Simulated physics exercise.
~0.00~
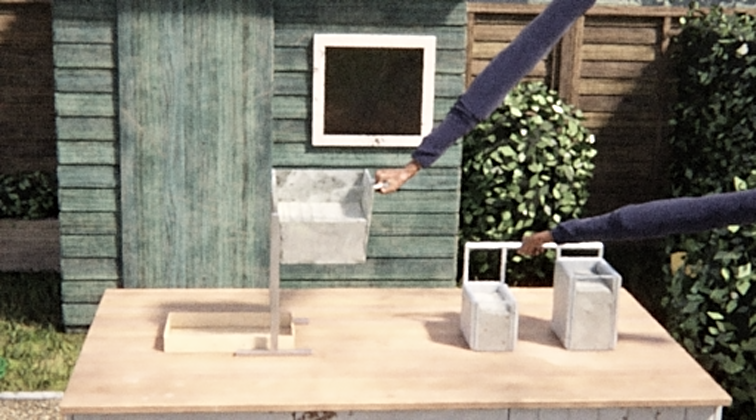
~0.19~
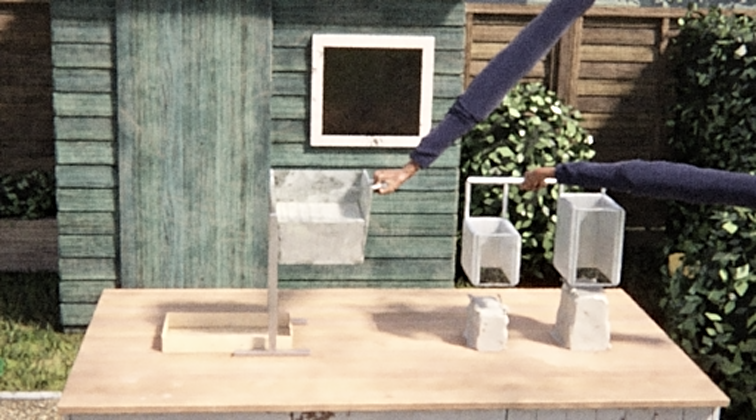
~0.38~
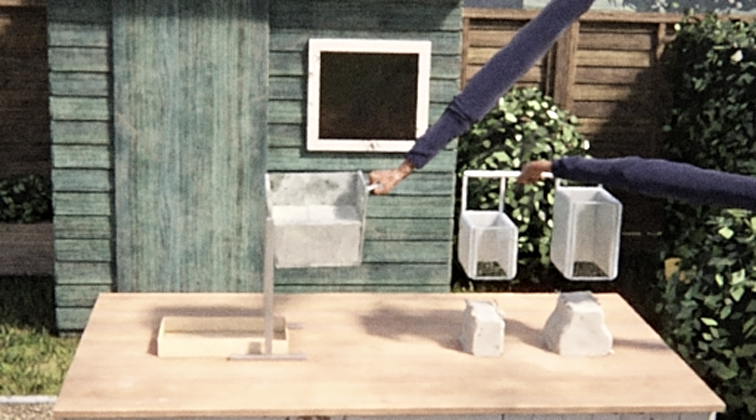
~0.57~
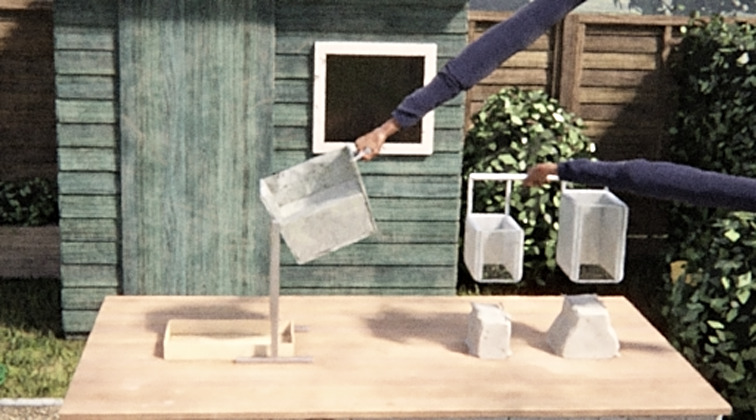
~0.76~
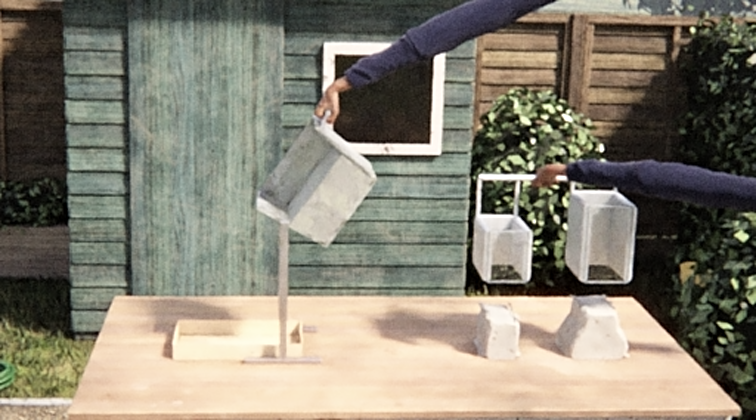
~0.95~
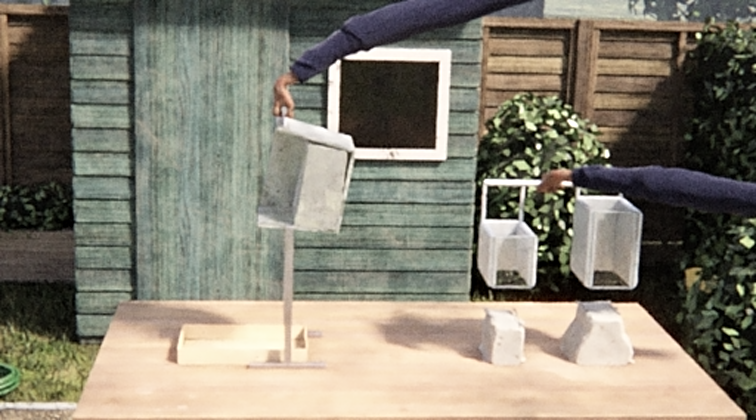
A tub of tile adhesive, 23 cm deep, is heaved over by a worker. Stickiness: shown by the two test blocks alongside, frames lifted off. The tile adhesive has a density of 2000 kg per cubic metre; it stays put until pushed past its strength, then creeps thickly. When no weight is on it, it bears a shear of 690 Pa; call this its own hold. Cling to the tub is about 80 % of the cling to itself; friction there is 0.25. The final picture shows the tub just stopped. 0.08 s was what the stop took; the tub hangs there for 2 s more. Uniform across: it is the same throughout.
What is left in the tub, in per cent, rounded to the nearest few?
Around 100 in every hundred.
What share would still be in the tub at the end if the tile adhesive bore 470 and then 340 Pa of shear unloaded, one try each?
Try one gives 75 per cent, try two gives 70 per cent.
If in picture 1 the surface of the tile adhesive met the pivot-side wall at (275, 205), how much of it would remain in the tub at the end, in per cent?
I'd say close to 70 % stays in the tub.
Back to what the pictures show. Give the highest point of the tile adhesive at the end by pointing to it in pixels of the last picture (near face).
Peak location: Approx. (305, 176).
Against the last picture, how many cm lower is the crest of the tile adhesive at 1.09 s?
Roughly 4 cm.
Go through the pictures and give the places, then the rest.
In the first picture, handle-side rim at (371, 187), tilt 0 degrees; top of the tile adhesive at (281, 220); blocks stand 13 cm, 21 cm (left to right).
In the second picture, handle-side rim at (370, 188), tilt 0 degrees; top of the tile adhesive at (279, 221); blocks stand 13 cm, 18 cm (left to right).
In the third picture, handle-side rim at (365, 188), tilt 2 degrees; top of the tile adhesive at (357, 223); blocks stand 13 cm, 16 cm (left to right).
In the fourth picture, handle-side rim at (352, 159), tilt 24 degrees; top of the tile adhesive at (362, 194); blocks stand 13 cm, 16 cm (left to right).
In the fifth picture, handle-side rim at (316, 130), tilt 55 degrees; top of the tile adhesive at (343, 156); blocks stand 13 cm, 16 cm (left to right).
In the sixth picture, handle-side rim at (278, 130), tilt 80 degrees; top of the tile adhesive at (310, 145); blocks stand 13 cm, 16 cm (left to right).
After 1.09 s, the tub is at 80 degrees and holds 100 %.
After 1.26 s, the tub is at 80 degrees and holds 100 %.
After 1.43 s, the tub is at 80 degrees and holds 100 %.
After 1.60 s, the tub is at 80 degrees and holds 100 %.
After 2.95 s, at the end, the tub is at 80 degrees and holds 100 %.
